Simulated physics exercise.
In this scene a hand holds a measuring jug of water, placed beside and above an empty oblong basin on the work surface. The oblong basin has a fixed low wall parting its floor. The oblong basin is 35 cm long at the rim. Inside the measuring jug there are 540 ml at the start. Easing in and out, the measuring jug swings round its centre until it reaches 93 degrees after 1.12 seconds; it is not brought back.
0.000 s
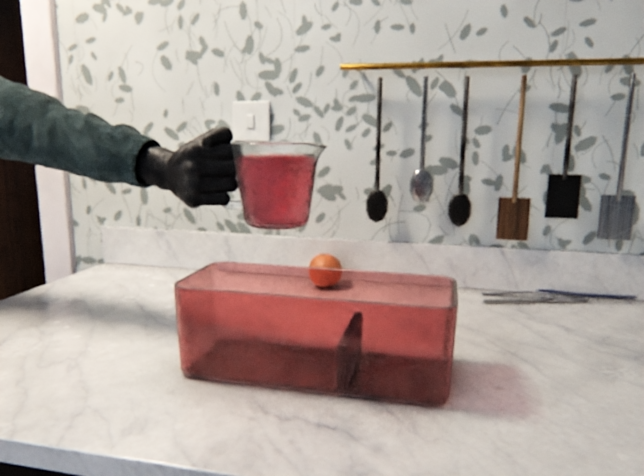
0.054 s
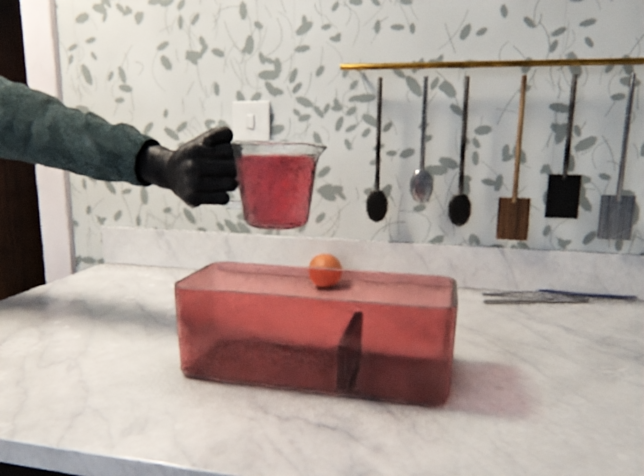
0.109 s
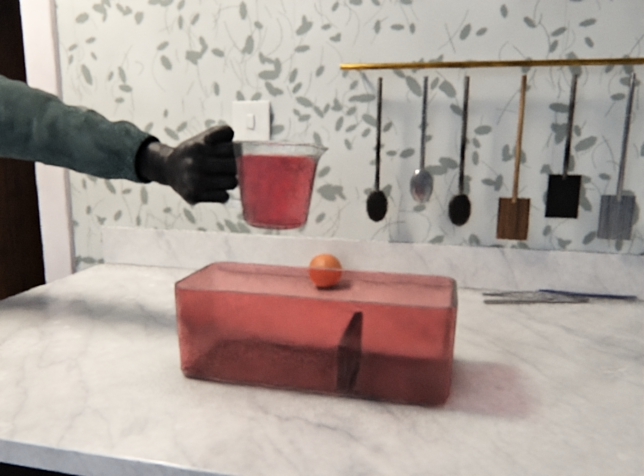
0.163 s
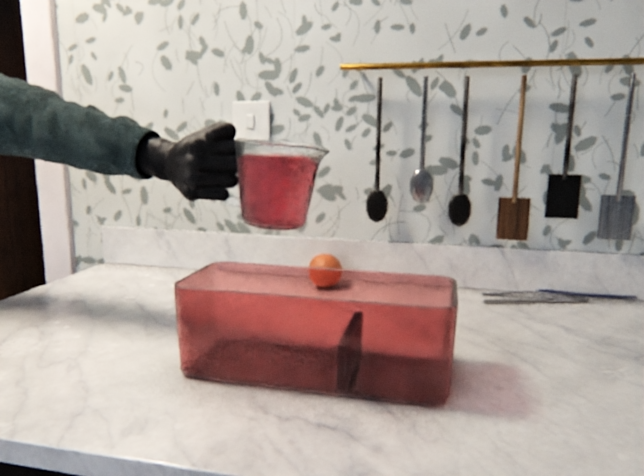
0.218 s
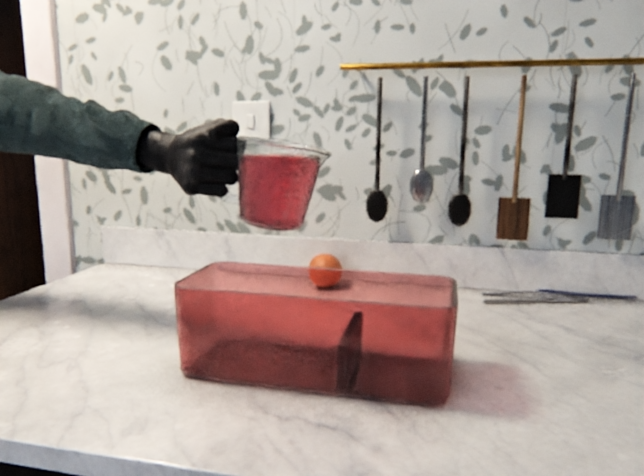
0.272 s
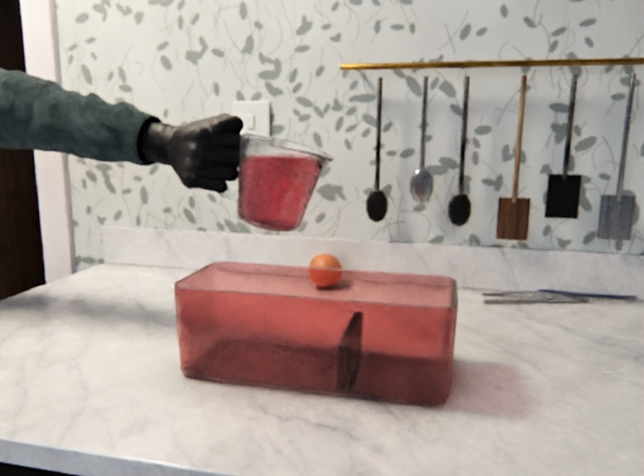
A gloved hand slowly tilts a jug of red liquid rightward above an oblong basin.
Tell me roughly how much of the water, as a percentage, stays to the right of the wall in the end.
Around 93 per cent stays on the right.
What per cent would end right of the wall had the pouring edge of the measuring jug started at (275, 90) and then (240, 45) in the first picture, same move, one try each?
Try 1: 10 %; try 2: 5 %.
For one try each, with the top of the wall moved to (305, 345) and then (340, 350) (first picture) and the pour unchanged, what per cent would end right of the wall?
It comes to 95 per cent, and then 95 per cent.
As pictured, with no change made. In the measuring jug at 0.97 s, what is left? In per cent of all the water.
Share remaining: Approx. 26 %.
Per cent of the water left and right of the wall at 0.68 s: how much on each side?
Lab note: Left near 0 %, right near 7.
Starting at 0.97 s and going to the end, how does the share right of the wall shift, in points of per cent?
The share moves up, by some 36 per cent.
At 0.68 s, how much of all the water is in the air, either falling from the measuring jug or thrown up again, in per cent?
About 18 per cent.
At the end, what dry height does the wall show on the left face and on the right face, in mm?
The left comes to roughly 60 mm and the right to roughly 28 mm.
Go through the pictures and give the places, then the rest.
Tilt 0°; pouring edge (326, 145); surface from (241, 155) to (316, 156); the oblong basin's rim runs from (195, 274) to (456, 293); the wall's top is at (351, 328), in the first picture.
Tilt 1°; pouring edge (327, 146); surface from (242, 155) to (316, 156), in the second picture.
Tilt 2°; pouring edge (328, 147); surface from (242, 155) to (317, 157), in the third picture.
Tilt 5°; pouring edge (329, 150); surface from (244, 155) to (319, 158), in the fourth picture.
Tilt 8°; pouring edge (331, 154); surface from (245, 155) to (322, 158), in the fifth picture.
Tilt 13°; pouring edge (334, 158); surface from (246, 156) to (325, 159), in the sixth picture.
By 0.68 s the tilt is 61° and 75 per cent is still to pour, 0 is left of the wall and 7 right of it.
By 0.97 s the tilt is 89° and 26 per cent is still to pour, 1 is left of the wall and 57 right of it.
By 1.28 s the tilt is 93° and 3 per cent is still to pour, 4 is left of the wall and 90 right of it.
By 1.62 s the tilt is 93° and 0 per cent is still to pour, 6 is left of the wall and 93 right of it.
At rest 6 per cent lies left of the wall, 93 right of it and 0 outside.
